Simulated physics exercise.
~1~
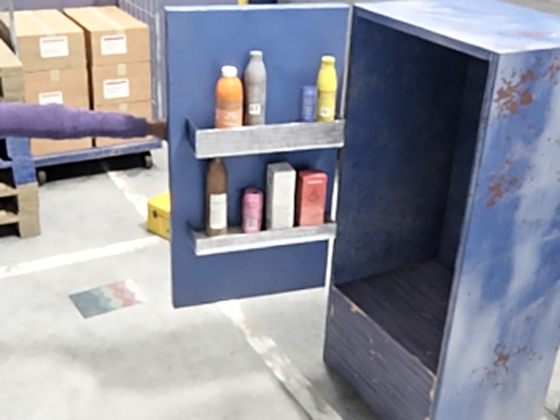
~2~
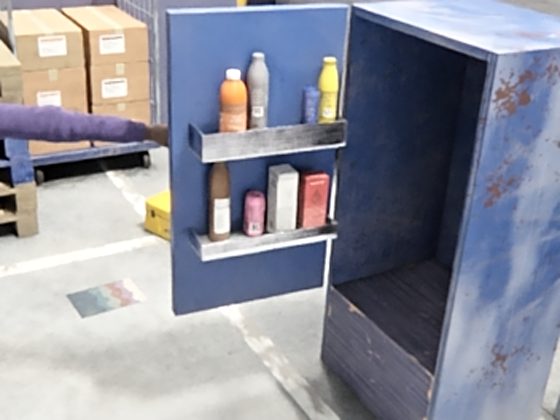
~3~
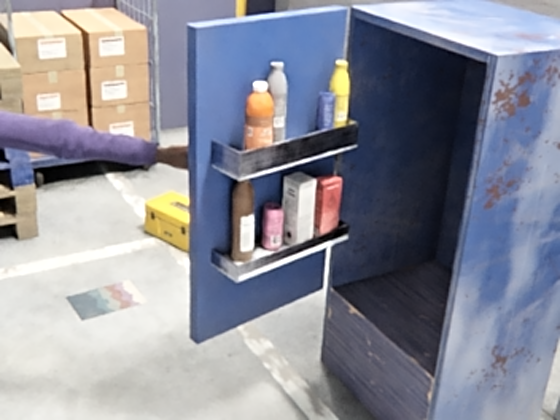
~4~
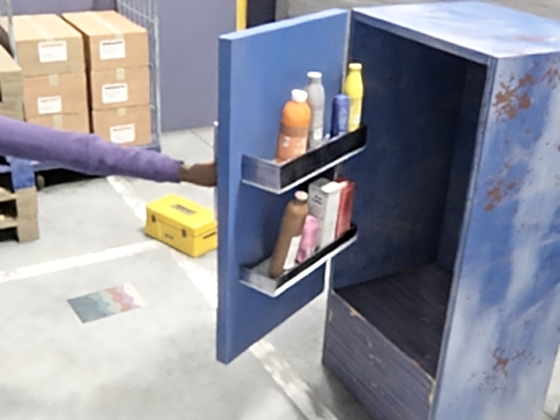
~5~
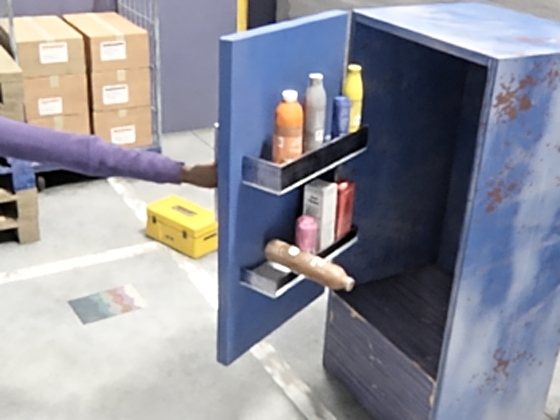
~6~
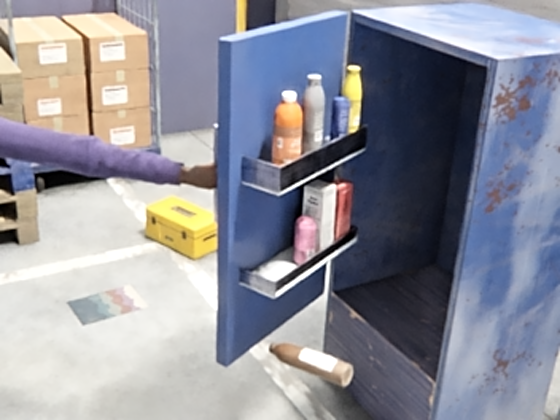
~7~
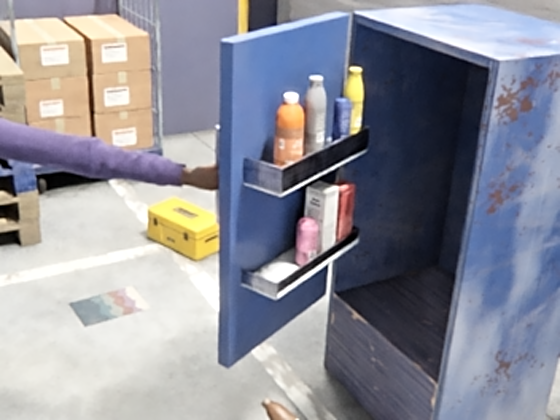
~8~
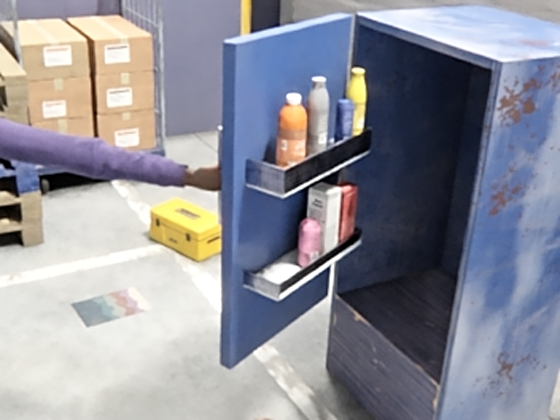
In this clip, a purple-sleeved arm swings a blue locker door, its two racks holding bottles, cans and cartons, towards the viewer and stops. The brown bottle on the lower rack tips over the rail and falls out of view, while the other containers stay on the racks.
